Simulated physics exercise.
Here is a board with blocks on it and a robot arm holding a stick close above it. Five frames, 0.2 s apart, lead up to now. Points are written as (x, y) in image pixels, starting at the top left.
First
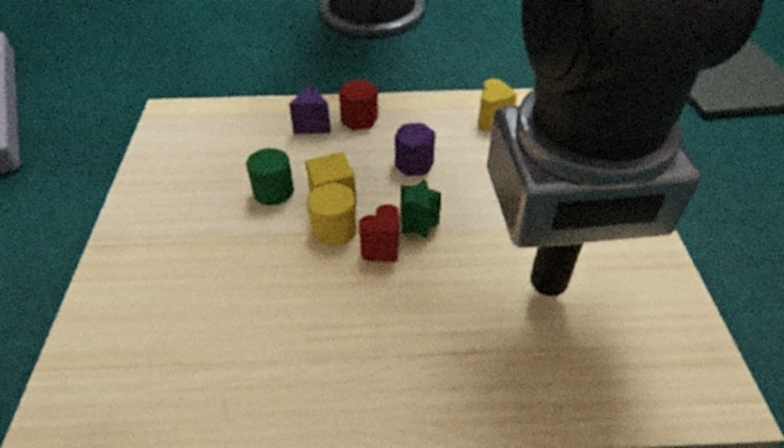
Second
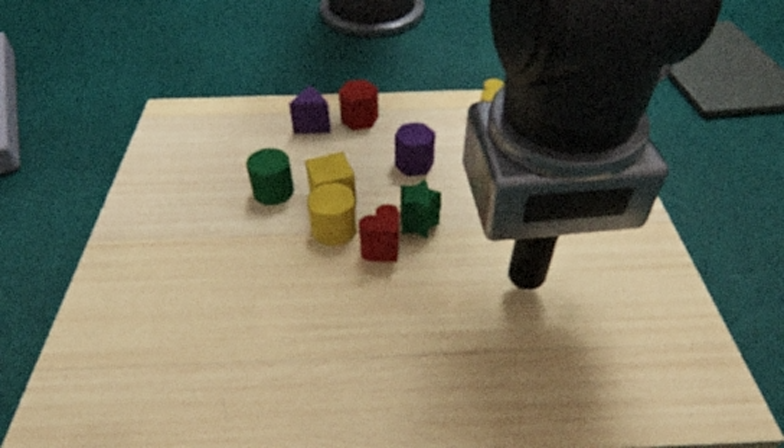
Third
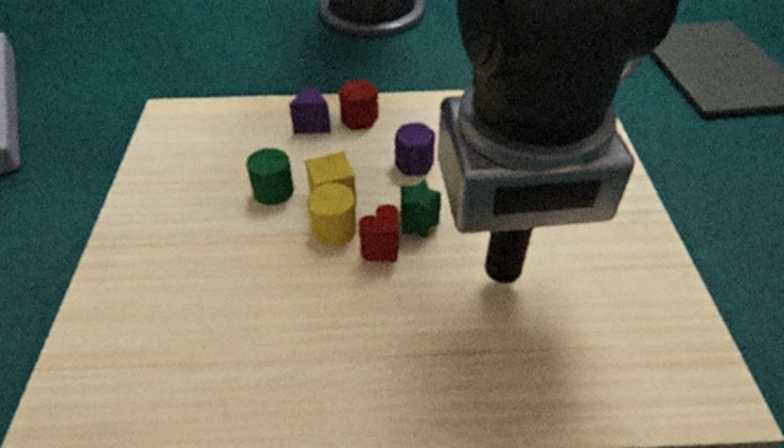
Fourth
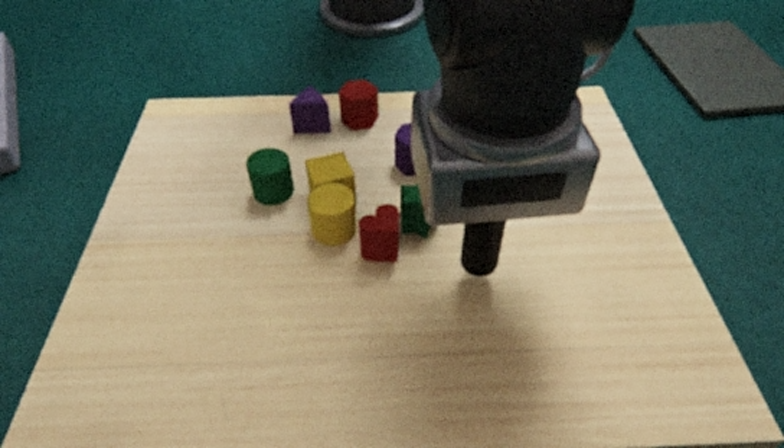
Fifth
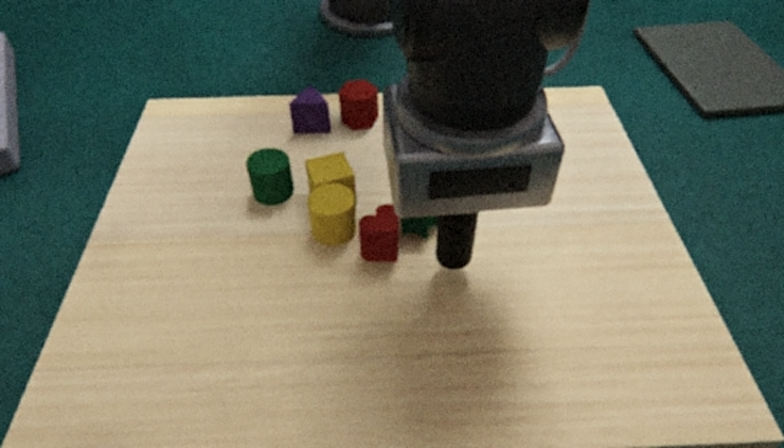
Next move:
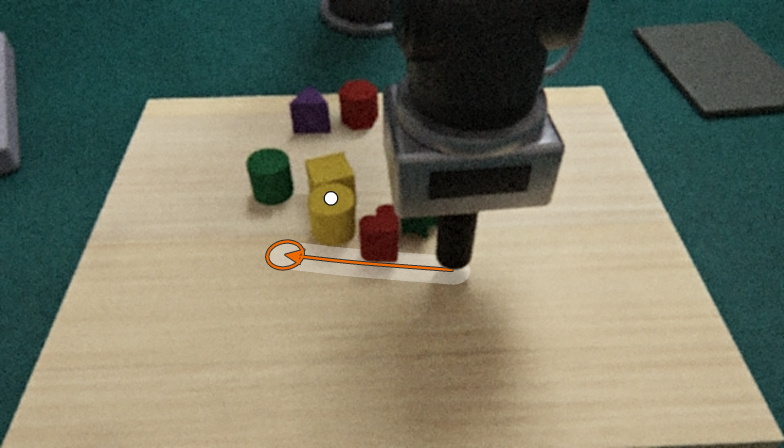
On a wooden board, a robot arm moves a black stick left toward unmoving colored blocks.
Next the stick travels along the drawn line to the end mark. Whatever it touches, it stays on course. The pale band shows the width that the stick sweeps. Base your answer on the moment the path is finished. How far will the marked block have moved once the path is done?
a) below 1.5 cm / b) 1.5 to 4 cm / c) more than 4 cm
Correct choice: B.
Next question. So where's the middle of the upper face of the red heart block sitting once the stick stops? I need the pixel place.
I think it will end close to (346, 205).
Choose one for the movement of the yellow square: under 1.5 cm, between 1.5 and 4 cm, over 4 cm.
Answer: 1.5 to 4 cm.
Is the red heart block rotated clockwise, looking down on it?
I believe so.
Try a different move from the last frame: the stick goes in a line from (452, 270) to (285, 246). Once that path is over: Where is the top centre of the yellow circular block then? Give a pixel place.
Just about (268, 171).
The line goes from (452, 270) to (285, 255); the dot is on the yellow circular block.
On the path given first. One third of the way, stick (395, 253); red heart block (371, 213), turned 25° clockwise.
Two thirds of the way, stick (337, 248); yellow square (321, 156), turned 40° clockwise; yellow circular block (314, 185); red heart block (346, 205), turned 90° clockwise.
At the end, stick (282, 242); yellow square (321, 156), turned 40° clockwise; yellow circular block (314, 185); red heart block (346, 205), turned 95° clockwise; green star unmoved.
